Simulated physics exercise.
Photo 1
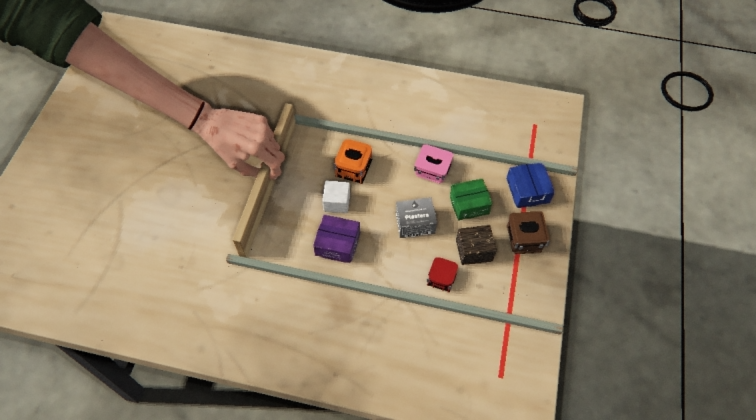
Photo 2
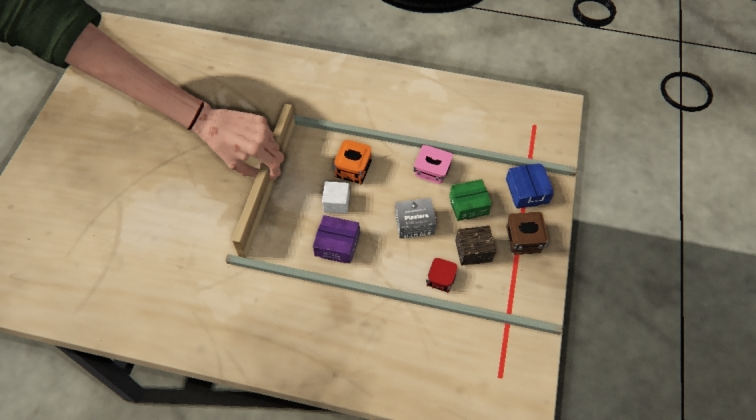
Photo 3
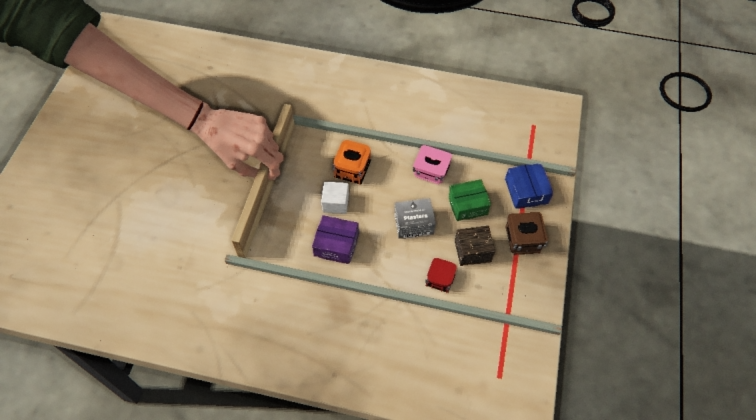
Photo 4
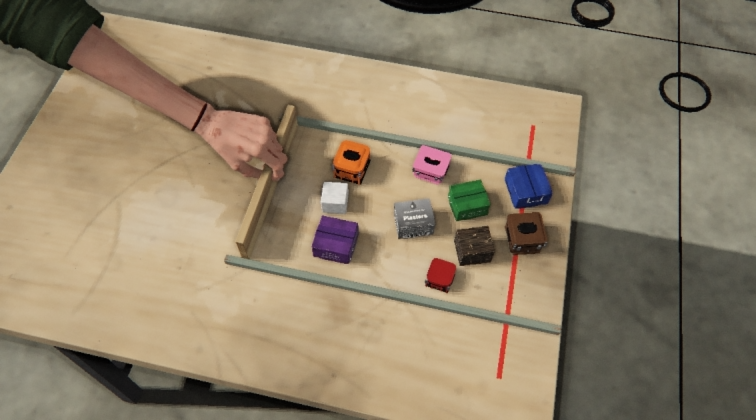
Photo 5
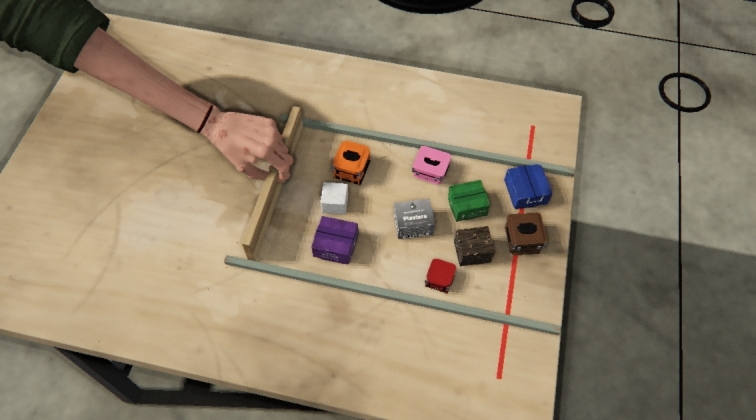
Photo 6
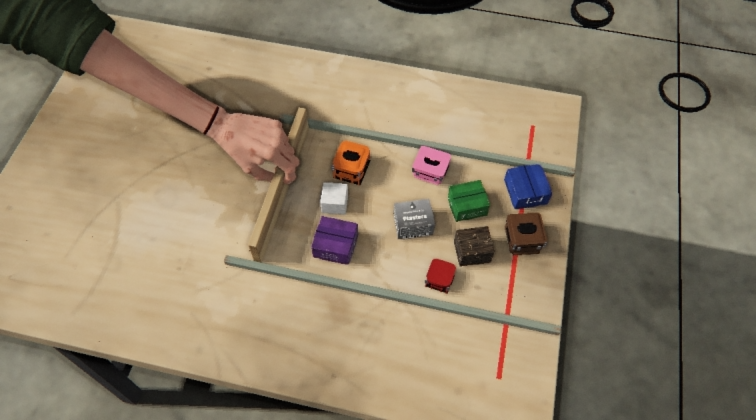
A hand gripping a wooden board slides it slightly to the right between two rails on a wooden tabletop, toward a scatter of small colourful cases and blocks, which stay still near a red line of tape.
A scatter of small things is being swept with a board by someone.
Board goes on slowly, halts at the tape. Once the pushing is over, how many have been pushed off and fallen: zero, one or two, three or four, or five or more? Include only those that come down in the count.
The push will send three or four off the table.
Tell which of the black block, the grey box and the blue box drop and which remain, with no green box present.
In that case the black block goes off the edge, the grey box stays where it is, the blue box goes off the edge.
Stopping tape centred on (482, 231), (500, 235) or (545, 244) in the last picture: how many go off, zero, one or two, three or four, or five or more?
Lab note - count at each position: None; just one or two; more than four.
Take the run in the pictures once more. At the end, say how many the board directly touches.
All in all, 3.
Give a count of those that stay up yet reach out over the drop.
Overhang count: 4.
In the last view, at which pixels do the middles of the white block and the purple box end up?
The white block comes to rest at (531, 237), and the purple box comes to rest at (536, 286).
Soon after, none off yet; brown case at rest near (525, 234); blue box at rest near (528, 186); black block at rest near (474, 246).
After that, none off yet; brown case displaced a little near (536, 236); blue box displaced a little near (538, 189); black block displaced about its own width near (516, 266).
In the end, the number that fall off is three or four; gone, black block, blue box and brown case.
